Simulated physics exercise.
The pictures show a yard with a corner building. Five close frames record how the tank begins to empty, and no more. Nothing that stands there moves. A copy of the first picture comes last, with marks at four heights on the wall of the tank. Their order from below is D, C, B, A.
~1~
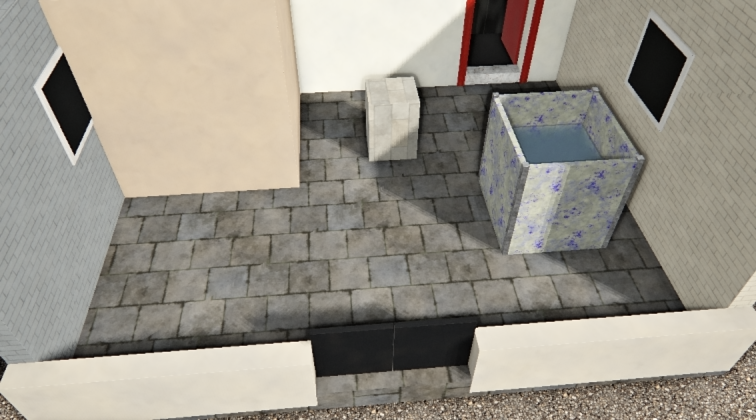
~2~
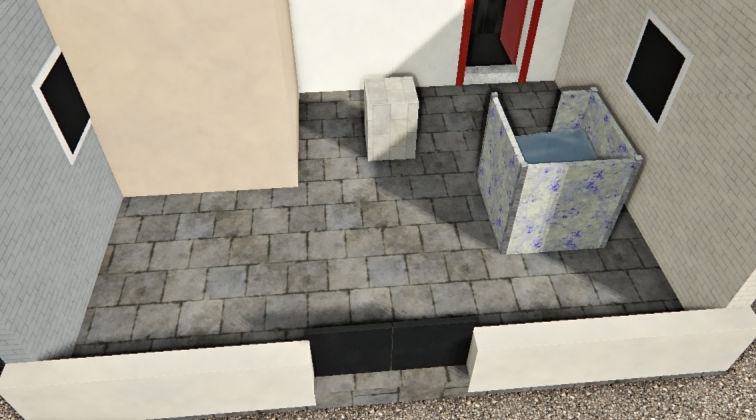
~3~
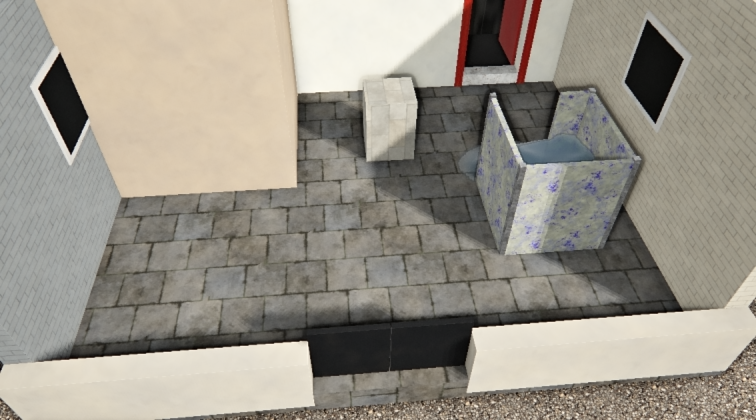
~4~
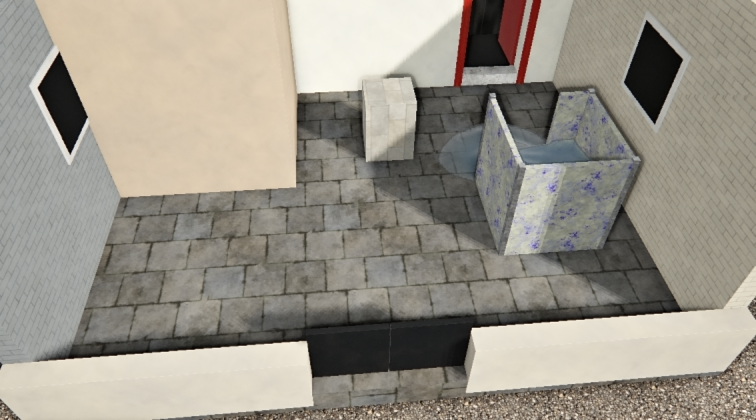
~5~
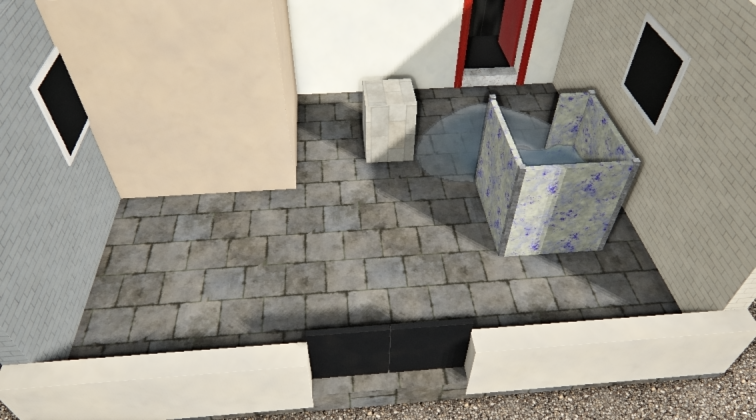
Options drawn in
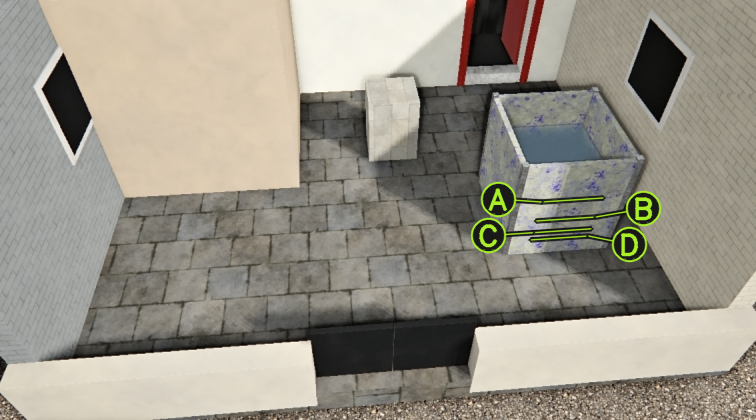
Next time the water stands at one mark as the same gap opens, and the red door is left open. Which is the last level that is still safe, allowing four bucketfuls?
Level B just does it.
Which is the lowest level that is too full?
A it is.
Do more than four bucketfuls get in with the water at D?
No, not at all.
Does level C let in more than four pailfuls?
No, not at all.
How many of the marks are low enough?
Three of the four.
In lime, A at (572, 199); B at (566, 218); C at (562, 230); D at (559, 237); from the bottom up D, C, B, A.
Choosing A, about 8 bucketfuls get in.
Choosing B, a bucket or two gets in.
Choosing C, nothing gets over.
Choosing D, nothing gets over.
